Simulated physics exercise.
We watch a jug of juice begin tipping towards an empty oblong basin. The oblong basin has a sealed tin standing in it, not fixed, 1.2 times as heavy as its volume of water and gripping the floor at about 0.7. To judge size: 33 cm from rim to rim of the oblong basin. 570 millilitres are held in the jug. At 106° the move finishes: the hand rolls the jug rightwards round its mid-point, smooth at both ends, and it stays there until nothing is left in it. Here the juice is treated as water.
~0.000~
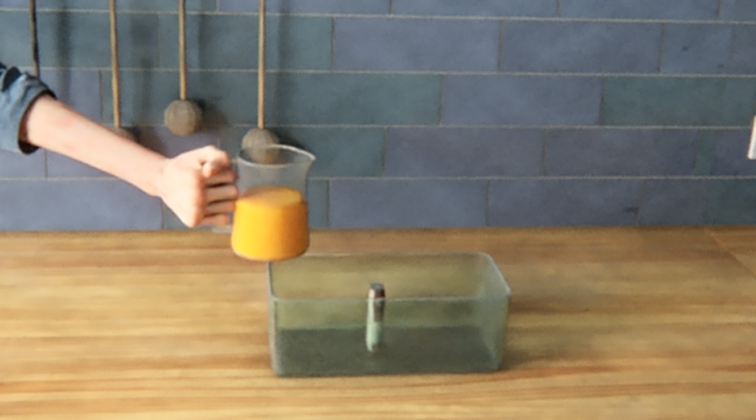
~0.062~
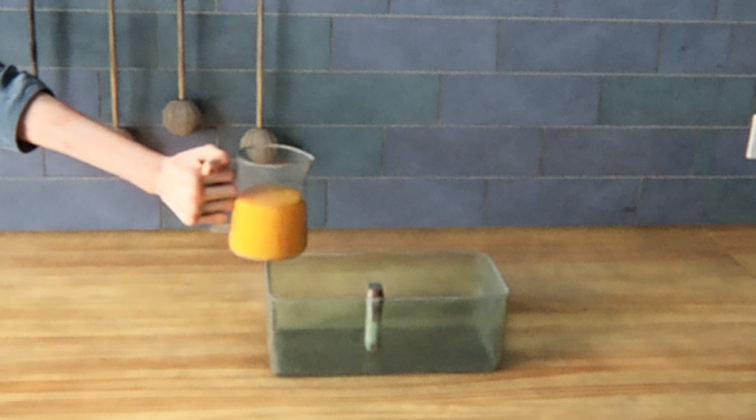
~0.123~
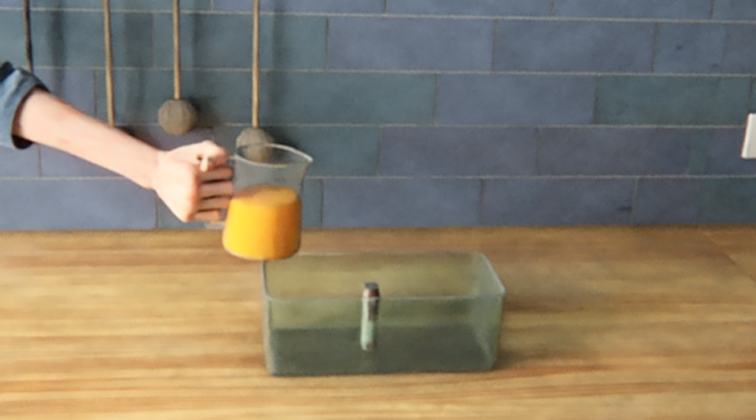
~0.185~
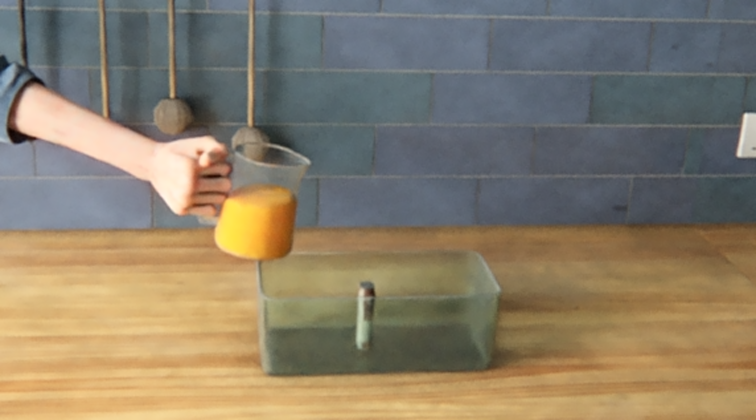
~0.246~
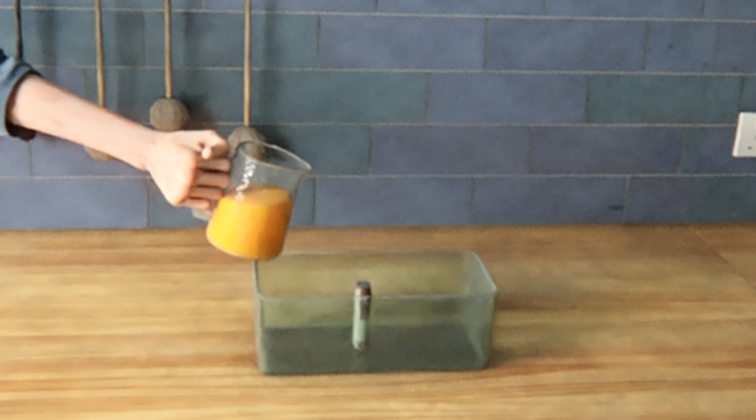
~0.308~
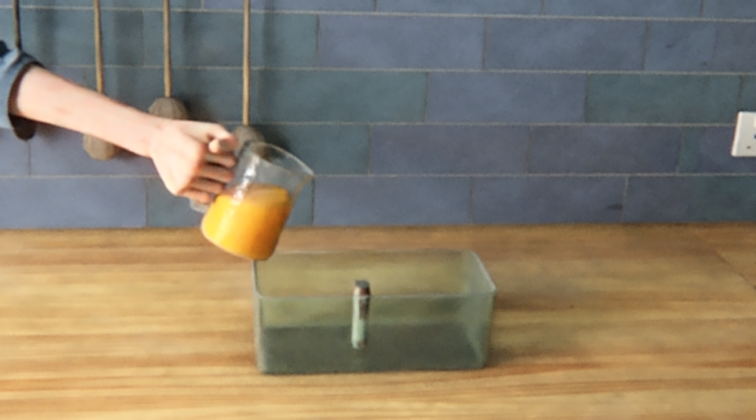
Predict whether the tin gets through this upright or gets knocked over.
Knocked over.
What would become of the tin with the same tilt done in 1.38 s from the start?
Well, the tin simply tips.
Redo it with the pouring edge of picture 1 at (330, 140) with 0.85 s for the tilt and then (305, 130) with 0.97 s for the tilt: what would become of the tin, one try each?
Try 1: Tipped over; try 2: Tipped over.
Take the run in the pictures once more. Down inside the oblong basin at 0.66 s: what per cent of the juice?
Around 0%.
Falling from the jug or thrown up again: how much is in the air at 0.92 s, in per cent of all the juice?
Some 18 % is up in the air.
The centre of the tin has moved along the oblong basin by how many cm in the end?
All told, the tin's centre has moved close to 10.5 cm.
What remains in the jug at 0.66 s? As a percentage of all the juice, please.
Roughly 92 per cent.
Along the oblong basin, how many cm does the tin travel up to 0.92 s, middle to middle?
Close to 3 cm.
After 0.66 s the tilt is 80° and 93 per cent is still to pour; the tin stands where it began.
After 0.92 s the tilt is 105° and 40 per cent is still to pour; the tin stands 3 cm from where it began.
After 1.19 s the tilt is 106° and 9 per cent is still to pour; the tin lies on its side.
After 1.49 s the tilt is 106° and 1 per cent is still to pour; the tin lies on its side.
In the end the tin lies on its side.
